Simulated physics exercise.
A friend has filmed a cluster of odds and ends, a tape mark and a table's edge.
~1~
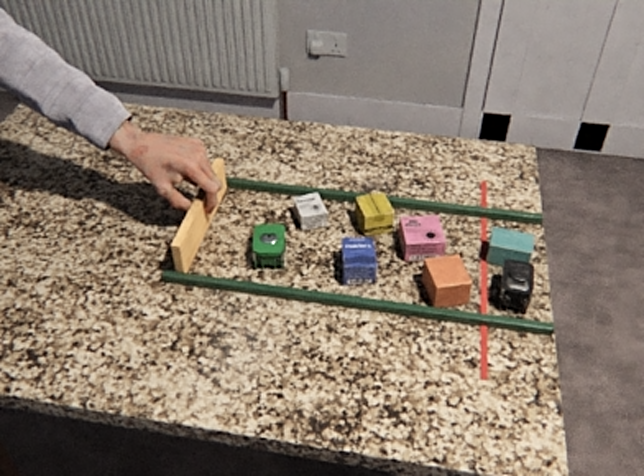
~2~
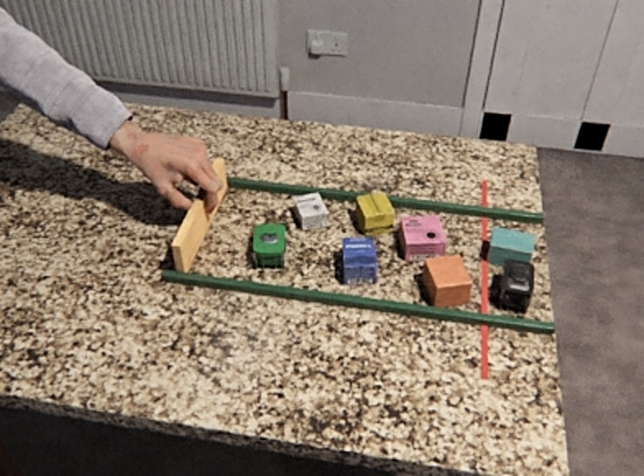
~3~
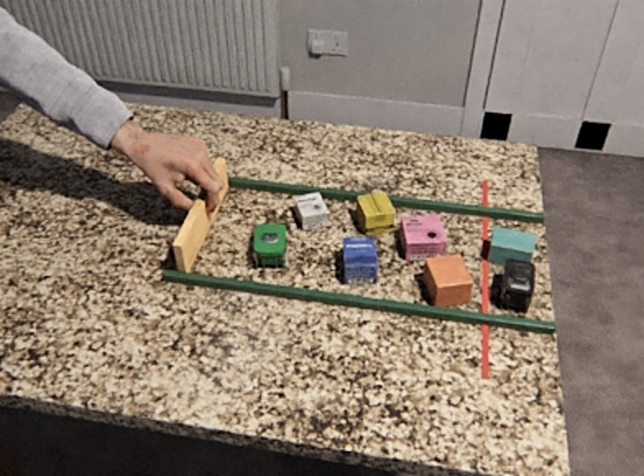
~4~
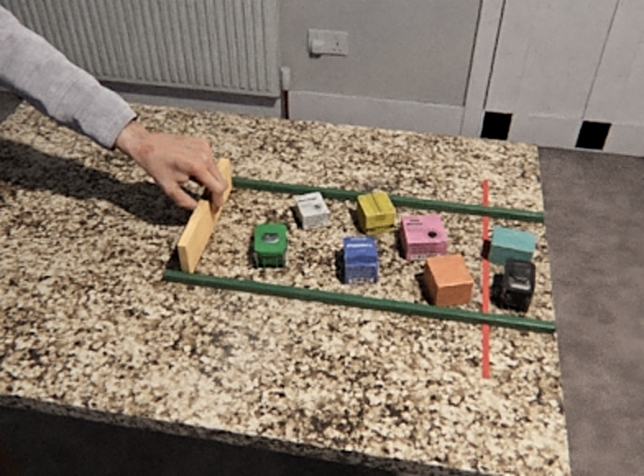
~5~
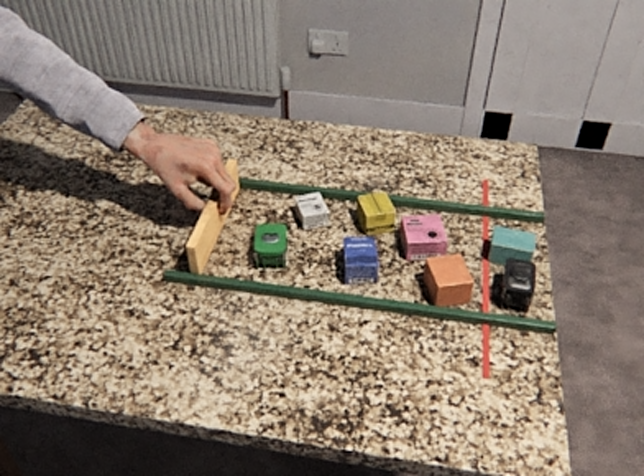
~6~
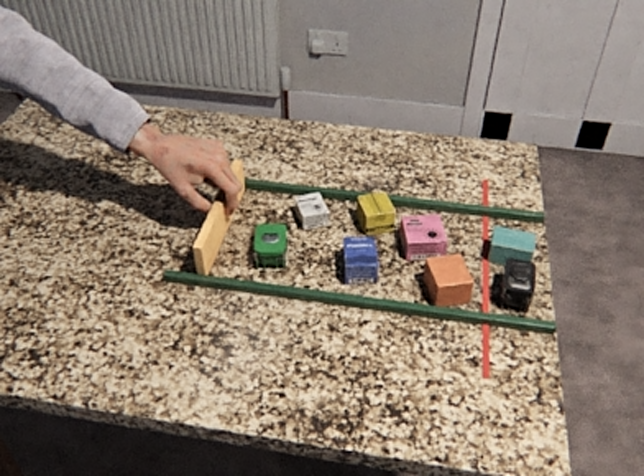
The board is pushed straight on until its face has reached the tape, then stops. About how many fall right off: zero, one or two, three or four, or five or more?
Outcome: The number that fall off is three or four.
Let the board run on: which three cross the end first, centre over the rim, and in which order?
The order is the turquoise block, the black case, the orange block.
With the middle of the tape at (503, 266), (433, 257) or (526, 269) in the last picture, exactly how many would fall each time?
The counts: 4, 1 and 6.
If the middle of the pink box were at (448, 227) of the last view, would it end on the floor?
Then it falls.
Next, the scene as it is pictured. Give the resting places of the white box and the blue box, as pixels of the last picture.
The white box at (501, 237), the blue box at (537, 286).
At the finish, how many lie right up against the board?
It touches 2.
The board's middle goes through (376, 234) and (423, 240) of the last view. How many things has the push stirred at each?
By then 6, and 8.
Soon after, none off yet; black case at rest near (517, 285); turquoise block at rest near (512, 248); orange block at rest near (448, 280).
After that, none off yet; black case at rest near (517, 285); turquoise block moving near (519, 249); orange block displaced about its own width near (476, 286).
In the end, the number that fall off is three or four; gone, pink box, orange block, turquoise block and black case.
